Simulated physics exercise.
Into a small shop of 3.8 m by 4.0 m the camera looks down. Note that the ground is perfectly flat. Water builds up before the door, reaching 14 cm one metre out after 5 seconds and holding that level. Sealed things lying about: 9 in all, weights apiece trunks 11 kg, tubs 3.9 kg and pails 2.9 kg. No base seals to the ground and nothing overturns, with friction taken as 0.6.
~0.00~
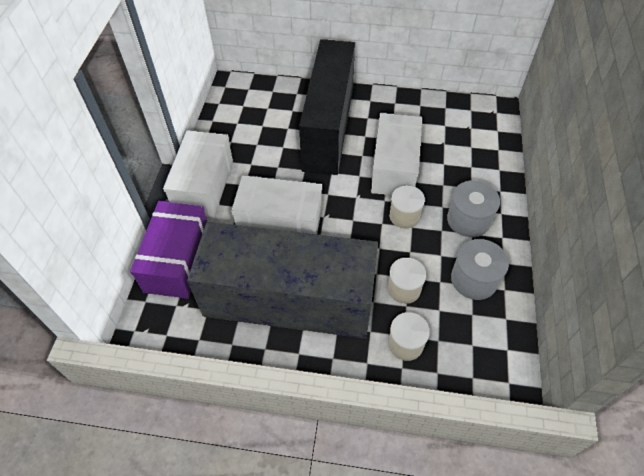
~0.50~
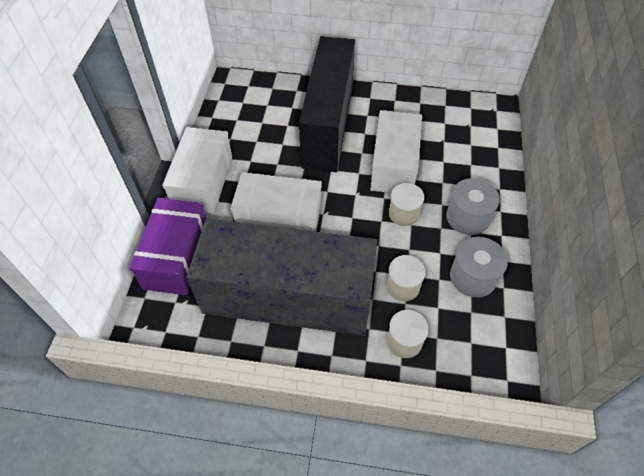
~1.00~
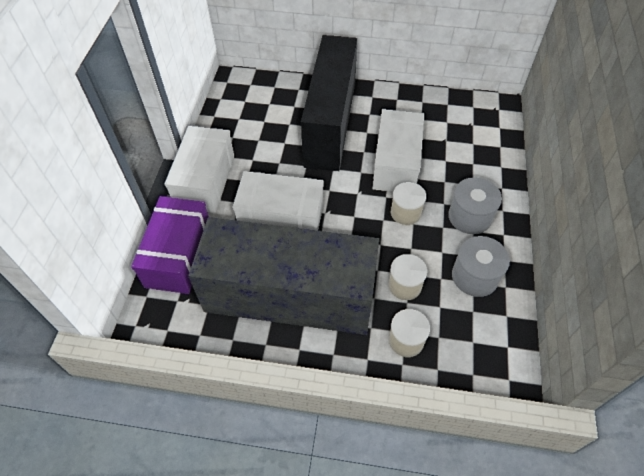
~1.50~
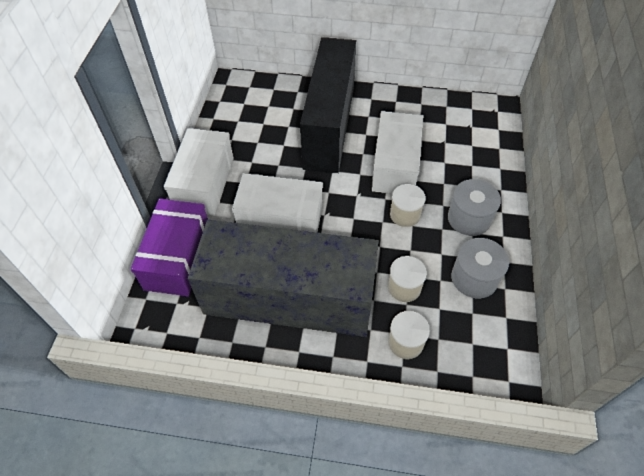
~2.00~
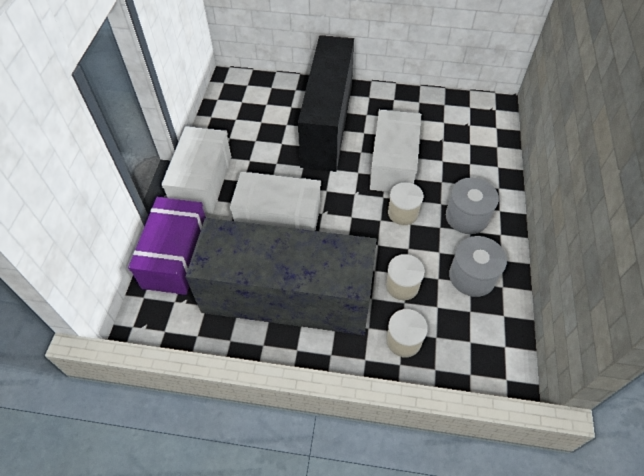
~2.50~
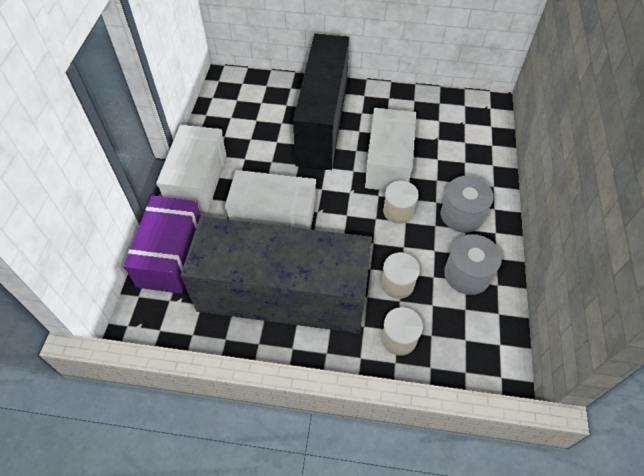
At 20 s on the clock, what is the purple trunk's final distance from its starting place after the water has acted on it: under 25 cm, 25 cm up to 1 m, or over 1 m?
Is swept away.
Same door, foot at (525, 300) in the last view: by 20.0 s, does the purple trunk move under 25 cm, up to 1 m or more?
Purple trunk: Goes a long way.
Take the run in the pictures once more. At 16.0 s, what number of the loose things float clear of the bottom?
The count is 9.
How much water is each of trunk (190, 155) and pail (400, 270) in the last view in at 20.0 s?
I'd put it at 6 cm and 9 cm respectively.
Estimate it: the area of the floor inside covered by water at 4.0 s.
Roughly 1.0 m2 of it is wet.
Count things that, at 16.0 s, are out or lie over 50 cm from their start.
By then the count is 7.
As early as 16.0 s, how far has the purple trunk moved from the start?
Roughly 30 centimetres by that point.
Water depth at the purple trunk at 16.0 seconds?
About 6 cm.
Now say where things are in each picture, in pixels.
In the first picture, the purple trunk at (168, 238) rests on the ground; 0.0 m2 under water; 0 of 9 have shifted.
In the second picture, the purple trunk at (167, 234) rests on the ground; 0.0 m2 under water; 0 of 9 have shifted.
In the third picture, the purple trunk at (169, 233), on the bottom; water covers 0.0 m2; 0 of 9 have shifted.
In the fourth picture, the purple trunk at (169, 235), on the bottom; 0.0 m2 under water; 0 of 9 have shifted.
In the fifth picture, the purple trunk at (167, 234), on the bottom; water covers 0.0 m2; 0 of 9 have shifted.
In the sixth picture, the purple trunk at (161, 232), on the bottom; water covers 0.0 m2; 0 of 9 have shifted.
After 4.0 s the purple trunk is near (161, 232), 0.0 m from its start, aground; 0 afloat.
After 9.0 s the purple trunk is near (164, 246), 0.2 m from its start, afloat; 5 afloat.
After 16.0 s the purple trunk is near (141, 252), 0.3 m from its start, afloat; 9 afloat.
After 20.0 s the purple trunk is near (370, 205), 1.9 m from its start, afloat; 9 afloat.
